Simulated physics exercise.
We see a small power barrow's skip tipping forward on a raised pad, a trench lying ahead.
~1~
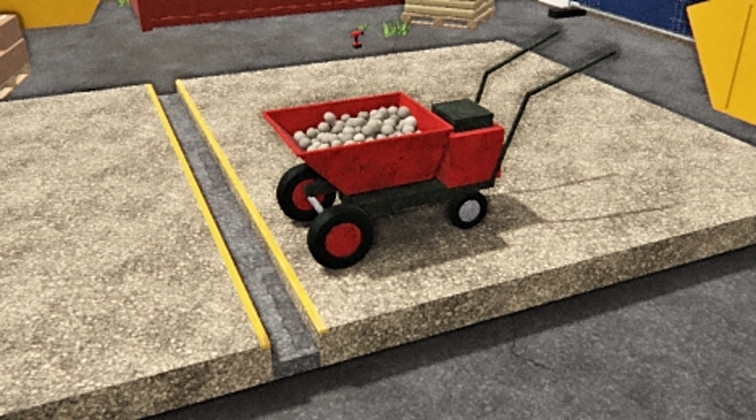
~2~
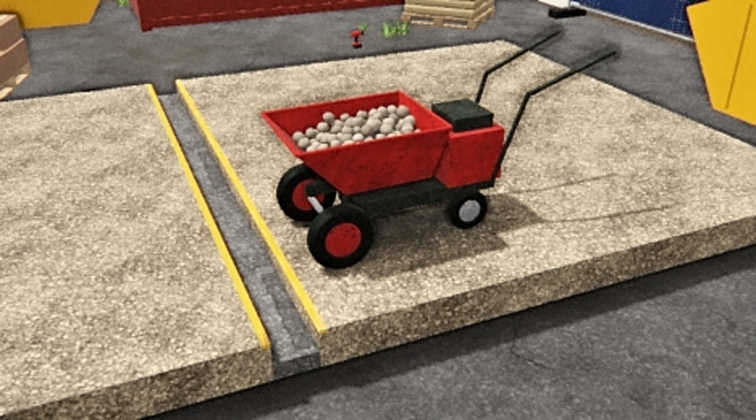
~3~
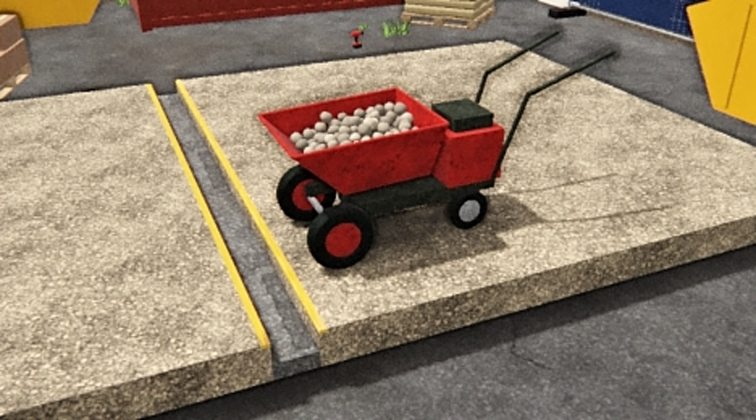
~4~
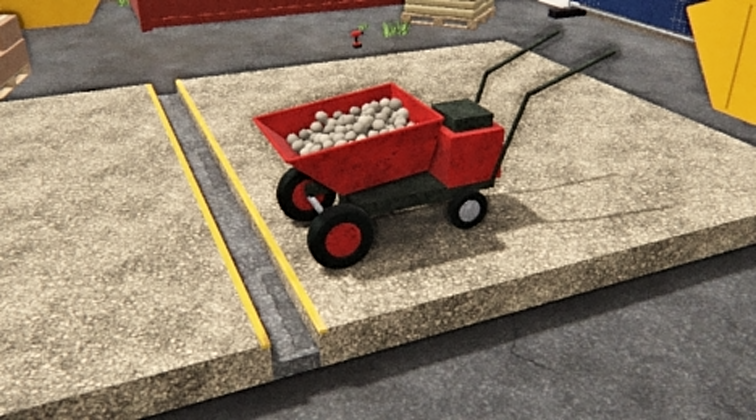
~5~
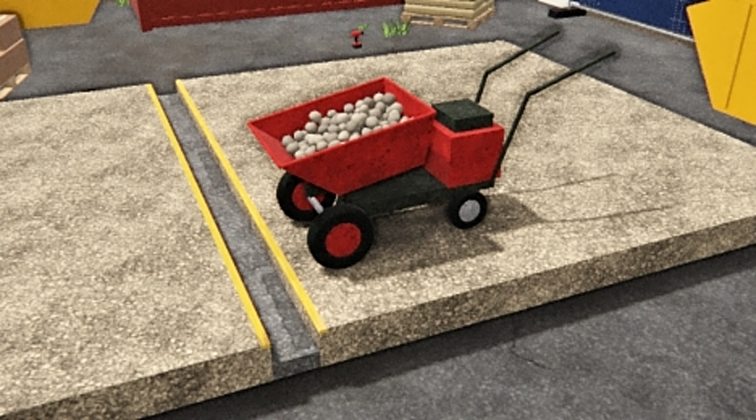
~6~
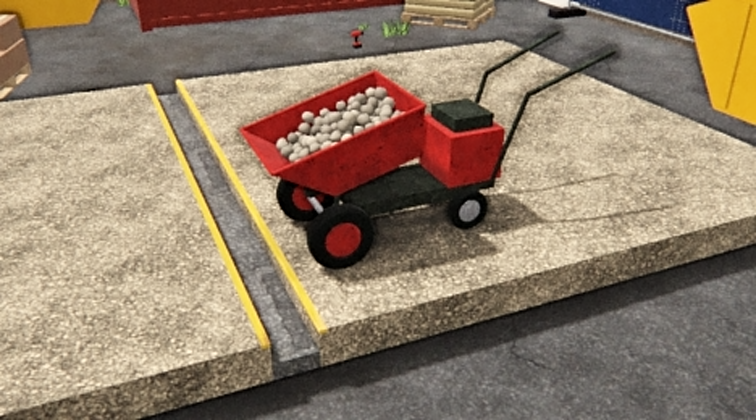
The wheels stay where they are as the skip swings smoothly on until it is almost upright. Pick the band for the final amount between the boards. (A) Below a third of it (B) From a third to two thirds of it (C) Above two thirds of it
(A) Below a third of it.
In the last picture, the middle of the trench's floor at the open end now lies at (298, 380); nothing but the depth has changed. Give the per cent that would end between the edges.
It comes to 0 per cent or so.
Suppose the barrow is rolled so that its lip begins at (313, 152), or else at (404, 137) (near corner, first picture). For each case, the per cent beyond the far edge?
It comes out near 50 in a hundred for the first and near 0 in a hundred for the second.
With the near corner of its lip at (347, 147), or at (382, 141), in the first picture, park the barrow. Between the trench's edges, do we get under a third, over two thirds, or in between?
Well, for the first stop the answer is in the middle band, and for the second it is between a third and two thirds.
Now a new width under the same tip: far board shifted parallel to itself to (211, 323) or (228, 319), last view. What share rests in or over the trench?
The first case gives close to 50 per cent and the second close to 20 per cent.
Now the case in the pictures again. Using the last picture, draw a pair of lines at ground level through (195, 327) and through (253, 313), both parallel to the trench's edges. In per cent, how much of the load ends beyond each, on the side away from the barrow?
Around 30 in a hundred for the first, 60 in a hundred for the second.
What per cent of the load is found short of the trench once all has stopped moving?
Result: Close to 0 %.
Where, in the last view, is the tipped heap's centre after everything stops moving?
I'd say the middle ends up at about (181, 269).
Soon, skip tipped steeply; all in the skip.
A while on, skip tipped right over; about two thirds in the skip; about a quarter beyond it; a stray few falling.
Towards the end, skip tipped right over; about a third in the skip; about two thirds beyond it.
Finally, skip tipped right over; about a third in the skip; none in or heaped over the trench; about two thirds beyond it.
